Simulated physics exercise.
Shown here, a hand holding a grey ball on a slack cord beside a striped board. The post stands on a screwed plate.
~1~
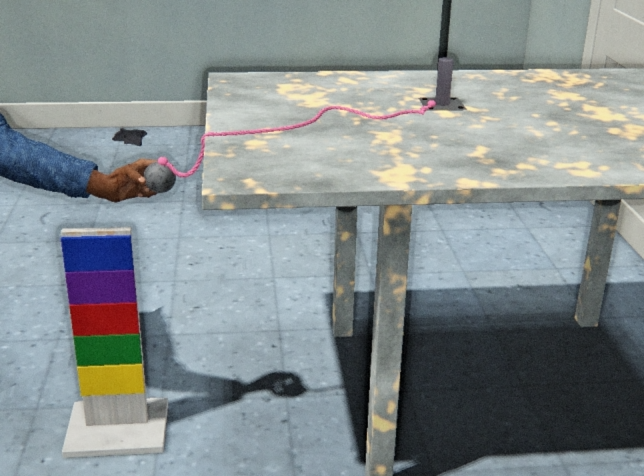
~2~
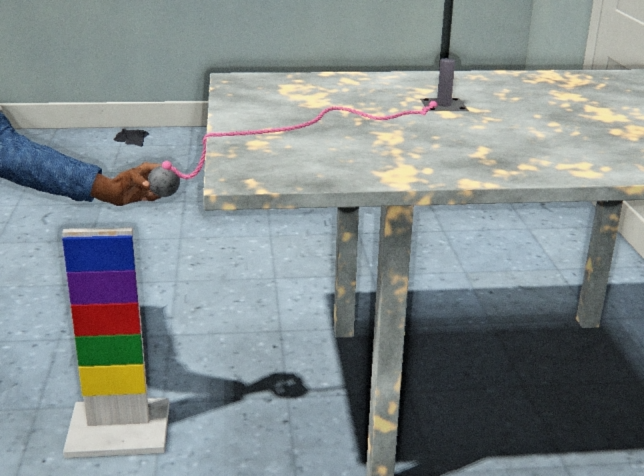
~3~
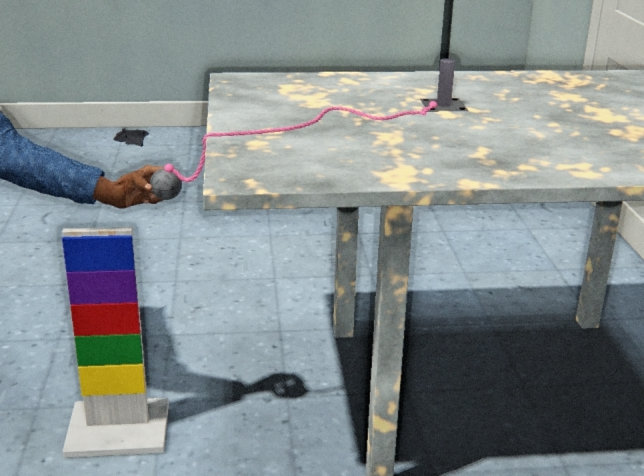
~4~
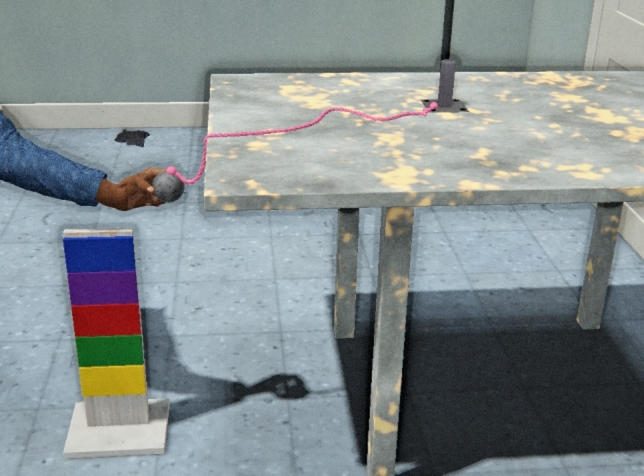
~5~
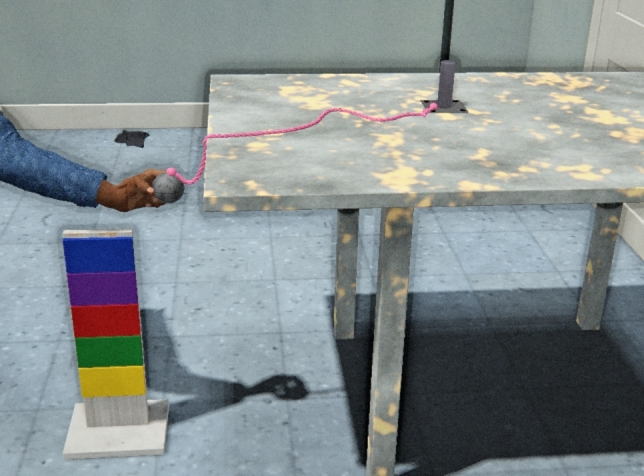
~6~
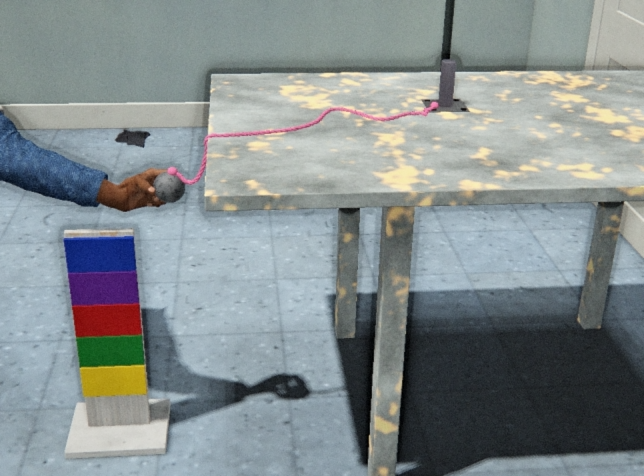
A hand in a blue denim sleeve reaches in from the left, seen from slightly above in a room with a pale blue tiled floor and grey-green wall. It holds a grey ball on a slack pink cord running across a blotchy grey-and-yellow table to a post, above a board striped blue, purple, red, green and yellow. The hand shifts the ball very slightly right and down, then stays nearly still.
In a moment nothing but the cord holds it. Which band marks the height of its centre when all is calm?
Its centre hangs level with the purple band.
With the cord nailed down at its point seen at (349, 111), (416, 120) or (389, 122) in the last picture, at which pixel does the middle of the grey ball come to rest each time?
Near (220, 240), (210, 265) and (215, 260).
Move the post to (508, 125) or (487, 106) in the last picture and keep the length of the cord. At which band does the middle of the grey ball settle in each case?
One after the other, blue; blue.
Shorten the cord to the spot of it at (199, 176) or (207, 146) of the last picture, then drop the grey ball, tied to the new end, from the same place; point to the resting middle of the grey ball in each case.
In that order: (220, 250) and (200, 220).
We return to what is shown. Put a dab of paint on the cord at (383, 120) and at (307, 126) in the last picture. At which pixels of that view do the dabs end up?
At (350, 113), then (235, 122).
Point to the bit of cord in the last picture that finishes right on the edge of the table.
It lies at about (281, 131).
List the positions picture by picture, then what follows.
Grey ball (160, 177); blue (97, 255); purple (101, 288); red (105, 320); green (108, 351); yellow (111, 381), in the first frame.
Grey ball (164, 181); cord through (424, 112) (371, 117) (323, 113) (280, 130) (212, 136), in the second frame.
Grey ball (166, 184), in the third frame.
Grey ball (169, 187); cord through (425, 113) (372, 118) (324, 114) (281, 131) (212, 137), in the fourth frame.
Grey ball (168, 188), in the fifth frame.
Grey ball (169, 187); cord through (425, 113) (373, 118) (324, 114) (281, 131) (213, 137), in the sixth frame.
Soon after, ball near (245, 256); level with purple.
After that, ball near (201, 280); level with purple.
In the end, ball near (205, 279); level with purple. Its middle rests at the purple band.
